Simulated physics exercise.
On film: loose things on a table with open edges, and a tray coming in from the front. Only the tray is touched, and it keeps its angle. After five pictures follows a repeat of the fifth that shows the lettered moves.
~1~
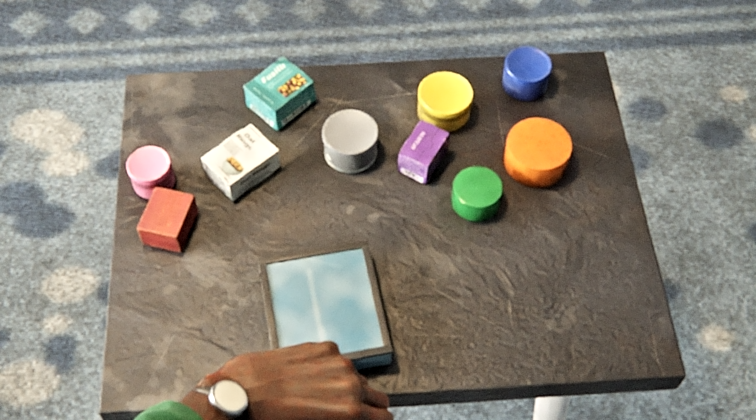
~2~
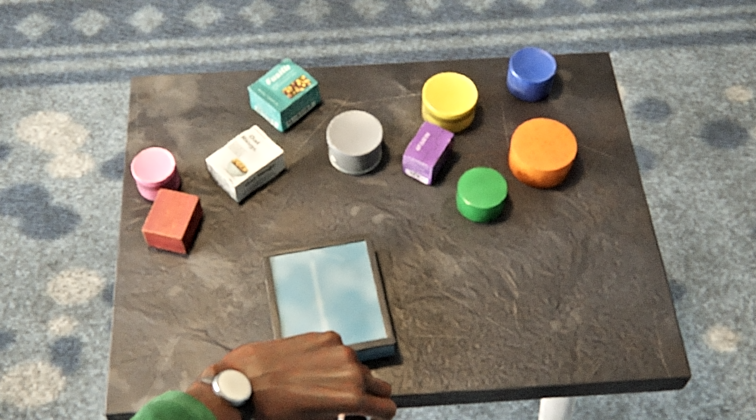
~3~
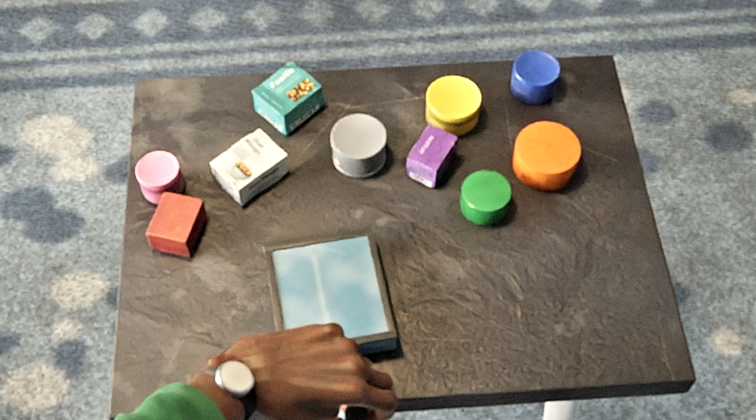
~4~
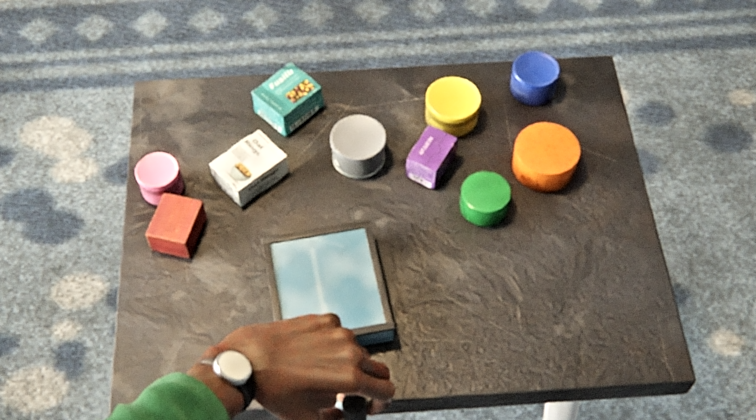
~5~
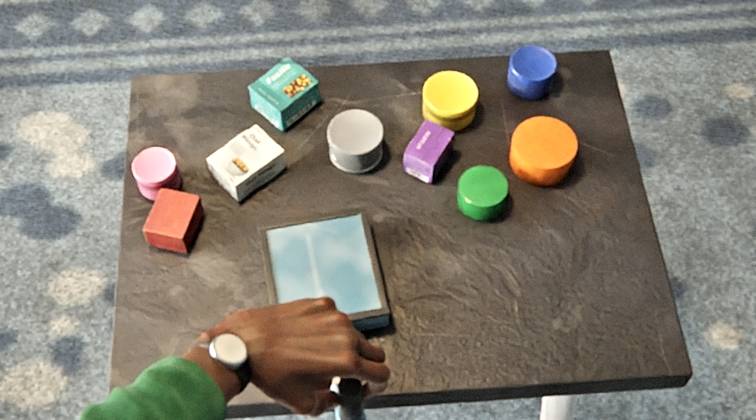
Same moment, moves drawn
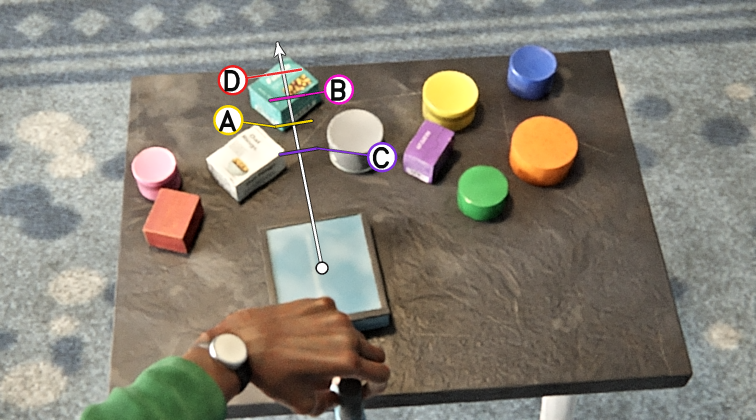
A hand in a green sleeve and wristwatch held the near edge of a blue tray on a dark table and slowly pushed it a little inward, while the colourful tubs and small boxes stayed put.
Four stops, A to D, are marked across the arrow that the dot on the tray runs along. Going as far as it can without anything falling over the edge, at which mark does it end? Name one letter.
A is the last safe stop.
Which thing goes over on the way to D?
The turquoise packet goes over.
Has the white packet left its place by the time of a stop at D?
By then, yes.
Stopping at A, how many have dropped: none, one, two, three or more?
In all, none.
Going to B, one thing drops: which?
The turquoise packet goes over.
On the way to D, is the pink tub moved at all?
No.
On the marked copy, A at (294, 124); B at (289, 98); C at (299, 151); D at (283, 72); the arrow from (322, 268) to (277, 43); the white dot at (322, 268).
Following A. Soon after the start, tray (312, 220); white packet (245, 160); pink tub (157, 174).
Later, tray (301, 168); grey tin (363, 99); white packet (225, 120).
In the end, tray (295, 133); turquoise packet (285, 69); grey tin (366, 96); nothing has fallen.
As for the rest, B drops the turquoise packet; C is safe but short; D drops the turquoise packet.
